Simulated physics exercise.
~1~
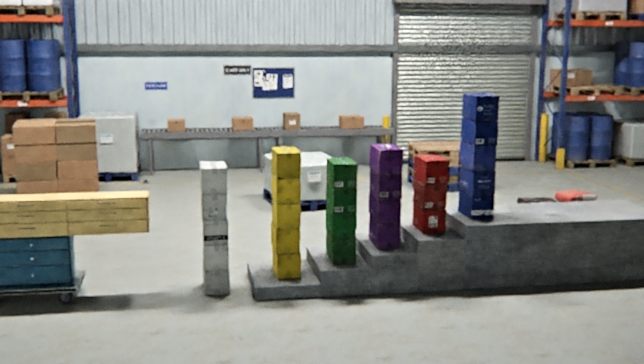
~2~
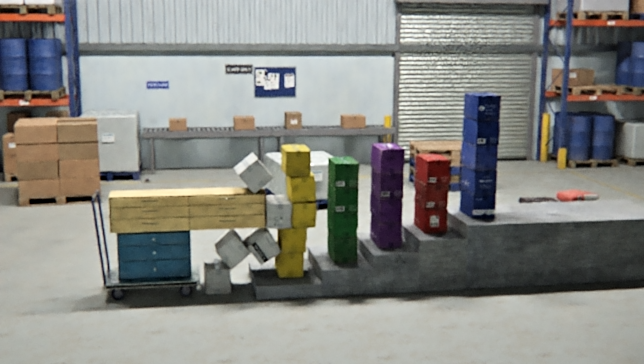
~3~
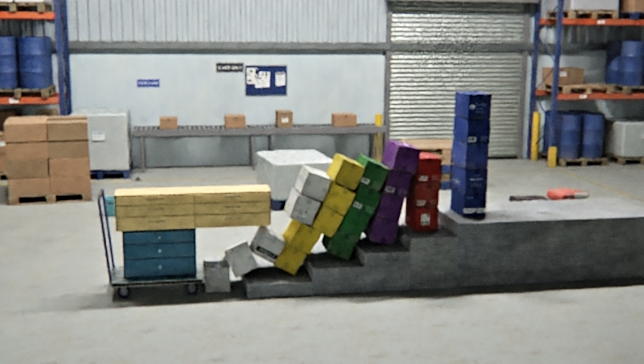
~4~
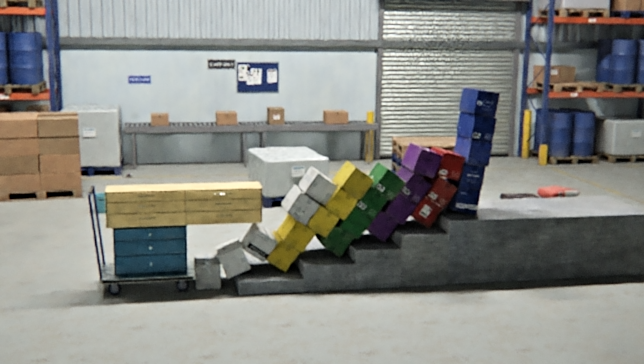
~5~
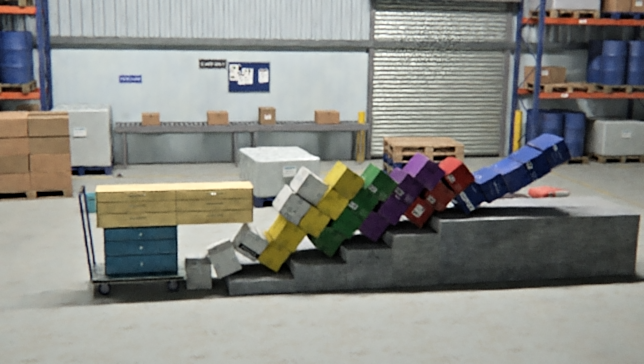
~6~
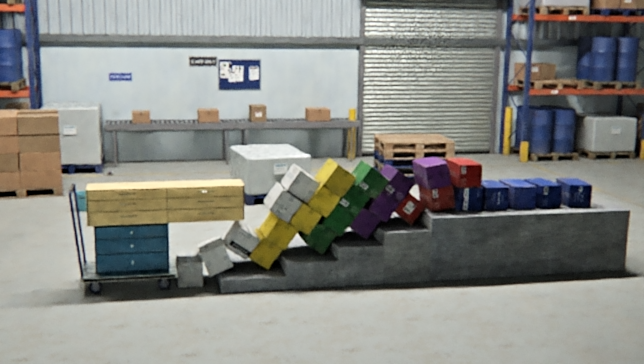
To begin with, stacks of white, yellow, green, purple, red and blue cartons stand in a row in a warehouse, most of them on rising grey steps, while a loaded trolley sits at the left. The trolley rolls right, and the long yellow case on top rams the white stack, scattering its cartons against the yellow one. The yellow, green and purple stacks tilt right in turn, pushing the red stack into the tall blue one. The blue stack topples onto the upper level. Finally, the blue cartons lie in a line, with the other colours slumped together along the steps.
